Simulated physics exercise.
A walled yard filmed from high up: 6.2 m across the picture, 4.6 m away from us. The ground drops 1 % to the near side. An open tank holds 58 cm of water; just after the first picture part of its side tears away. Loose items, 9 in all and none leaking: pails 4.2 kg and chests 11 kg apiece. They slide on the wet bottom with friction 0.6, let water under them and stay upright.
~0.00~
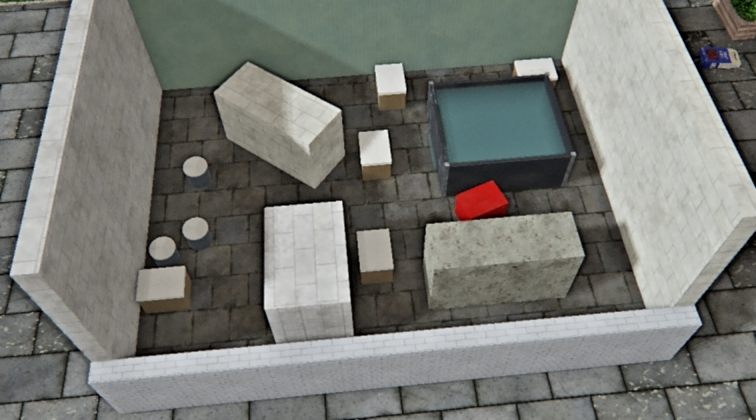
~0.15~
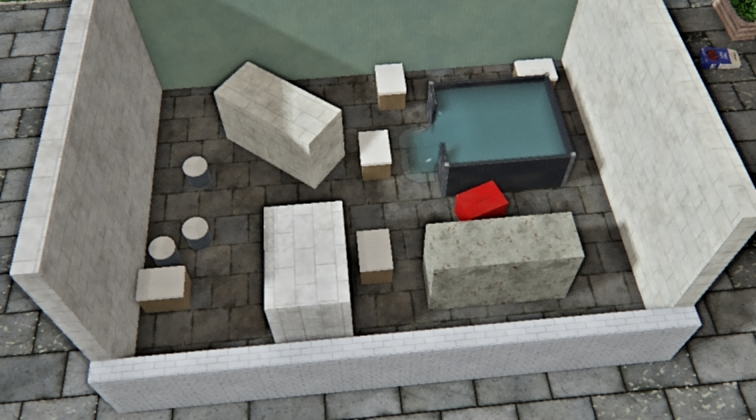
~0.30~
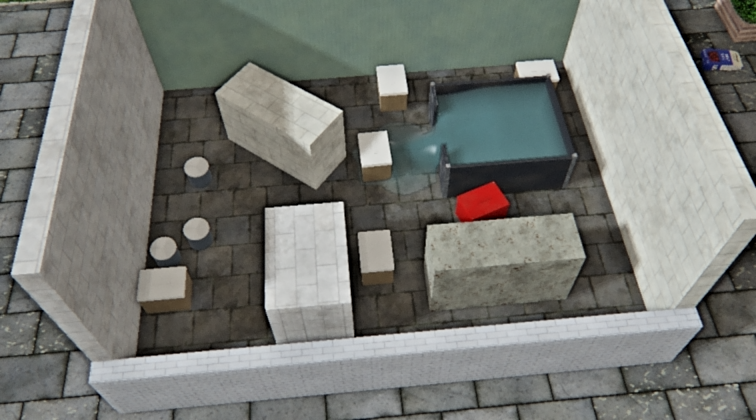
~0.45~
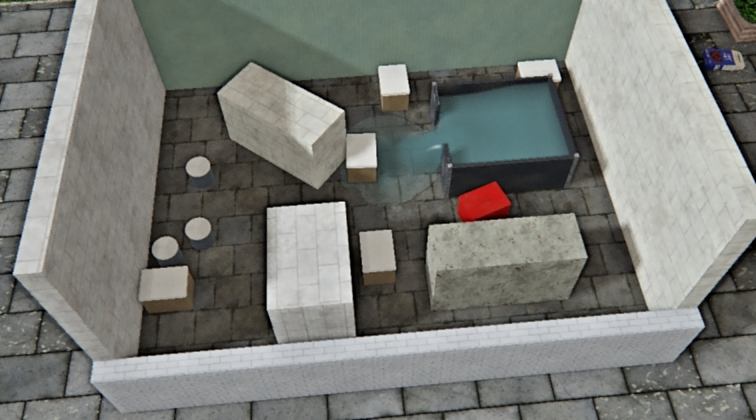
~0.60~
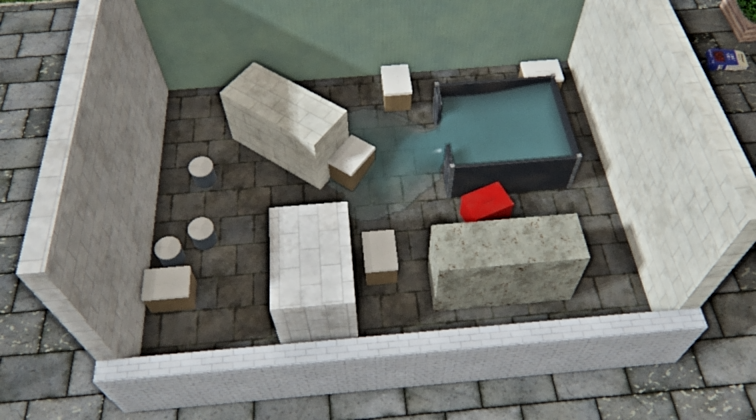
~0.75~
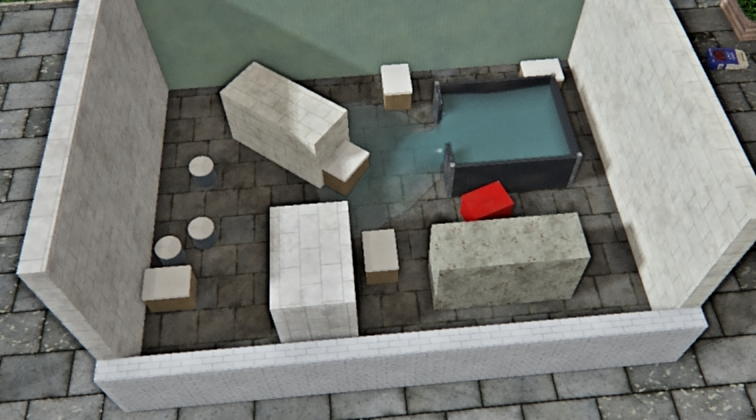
Water poured out through the open left side of a dark tank in a walled yard and spread across the paving, pushing one pale-topped box left against a big stone block, while the red box stayed put.
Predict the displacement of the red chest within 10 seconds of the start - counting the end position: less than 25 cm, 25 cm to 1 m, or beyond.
Red chest holds its place.
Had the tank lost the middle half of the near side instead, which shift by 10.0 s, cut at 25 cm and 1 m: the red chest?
In that case the red chest gets carried off.
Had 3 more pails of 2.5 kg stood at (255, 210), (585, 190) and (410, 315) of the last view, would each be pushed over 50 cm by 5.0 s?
In that order: Past it, less, under.
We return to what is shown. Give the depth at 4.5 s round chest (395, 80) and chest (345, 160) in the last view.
About 3 and 7 cm.
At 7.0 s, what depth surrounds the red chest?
About 3 cm.
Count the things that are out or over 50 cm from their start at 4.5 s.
By then 3.
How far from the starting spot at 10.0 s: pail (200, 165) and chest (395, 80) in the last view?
In turn: 120 cm, 0 cm.
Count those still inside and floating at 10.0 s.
6 of them.
After 2.0 s the red chest is near (488, 199), 0.0 m from its start, aground; 0 afloat.
After 4.5 s the red chest is near (488, 199), 0.0 m from its start, aground; 4 afloat.
After 7.0 s the red chest is near (488, 199), 0.0 m from its start, aground; 6 afloat.
After 10.0 s the red chest is near (488, 199), 0.0 m from its start, aground; 6 afloat.
